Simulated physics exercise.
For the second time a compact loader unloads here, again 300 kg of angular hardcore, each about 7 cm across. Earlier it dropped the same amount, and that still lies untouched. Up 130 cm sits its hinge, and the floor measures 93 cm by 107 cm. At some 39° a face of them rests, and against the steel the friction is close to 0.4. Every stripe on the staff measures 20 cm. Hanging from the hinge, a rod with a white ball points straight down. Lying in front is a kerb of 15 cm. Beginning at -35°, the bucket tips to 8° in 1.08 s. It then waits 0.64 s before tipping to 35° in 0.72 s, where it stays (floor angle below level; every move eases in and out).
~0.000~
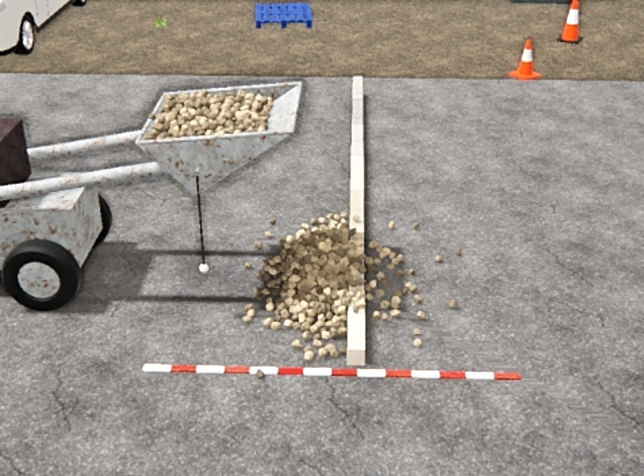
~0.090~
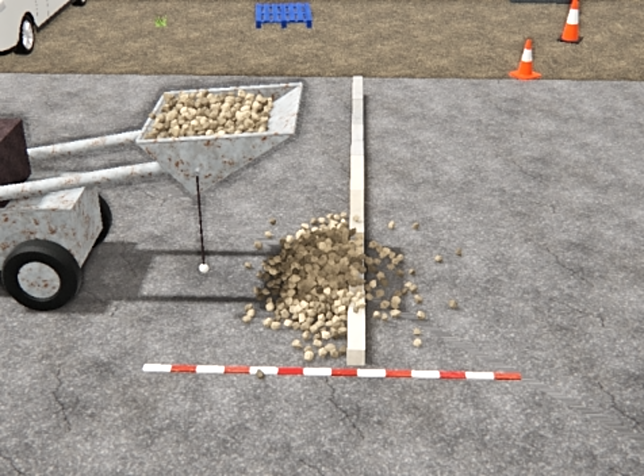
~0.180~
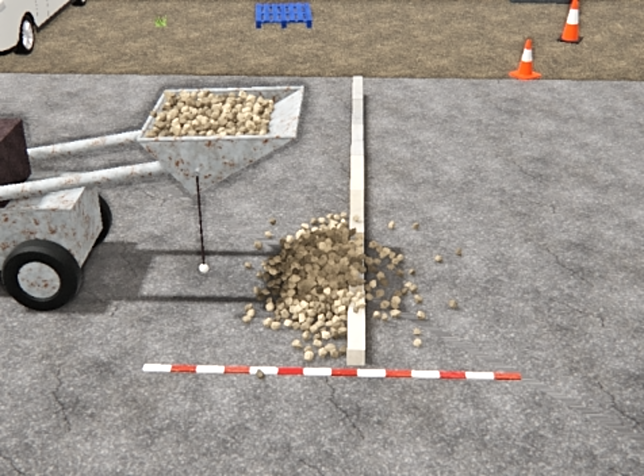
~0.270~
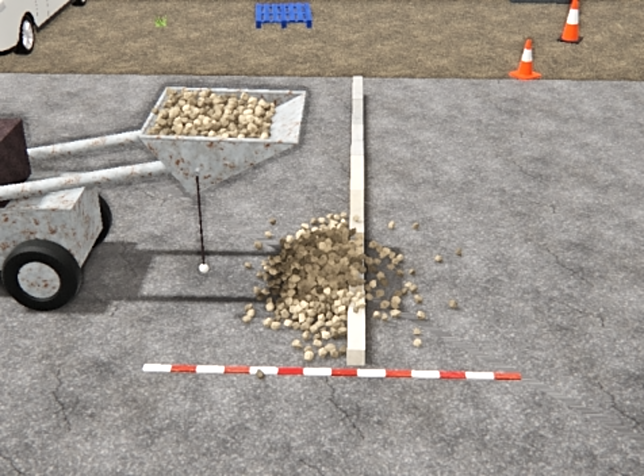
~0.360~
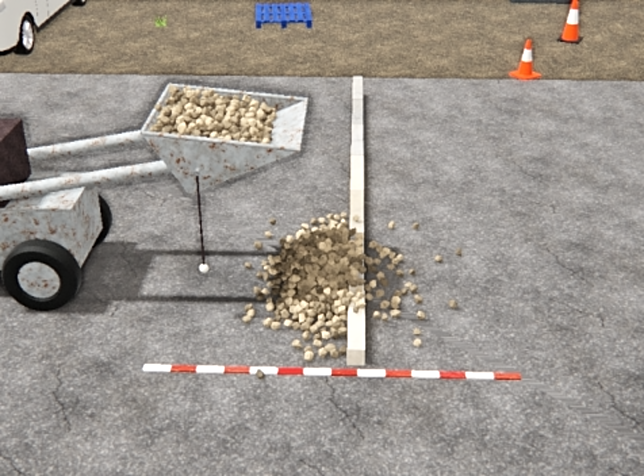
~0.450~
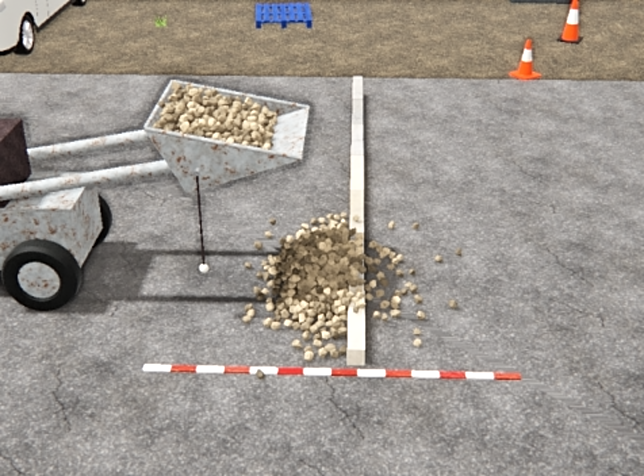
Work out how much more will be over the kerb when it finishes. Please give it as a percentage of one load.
Around 18 out of 100.
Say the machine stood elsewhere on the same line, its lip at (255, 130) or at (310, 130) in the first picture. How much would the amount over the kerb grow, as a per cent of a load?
First place: Roughly 0 %; second place: Roughly 45 %.
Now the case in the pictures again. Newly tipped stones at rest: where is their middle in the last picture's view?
I'd put their centre close to (320, 263).
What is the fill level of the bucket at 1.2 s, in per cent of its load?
Some 100 percent, roughly.
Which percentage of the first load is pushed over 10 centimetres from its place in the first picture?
5 per cent.
After 0.8 s the floor is at 1°; in per cent of one load, 100 in the bucket, 94 on this side of the kerb, 6 over the kerb; the foremost stones are at (429, 276).
After 1.2 s the floor is at 8°; in per cent of one load, 100 in the bucket, 94 on this side of the kerb, 6 over the kerb; the foremost stones are at (429, 276).
After 2.9 s the floor is at 35°; in per cent of one load, 39 in the bucket, 154 on this side of the kerb, 6 over the kerb; the foremost stones are at (429, 276).
After 5.4 s the floor is at 35°; in per cent of one load, 0 in the bucket, 176 on this side of the kerb, 24 over the kerb; the foremost stones are at (458, 270). Net gain over the kerb, 18.
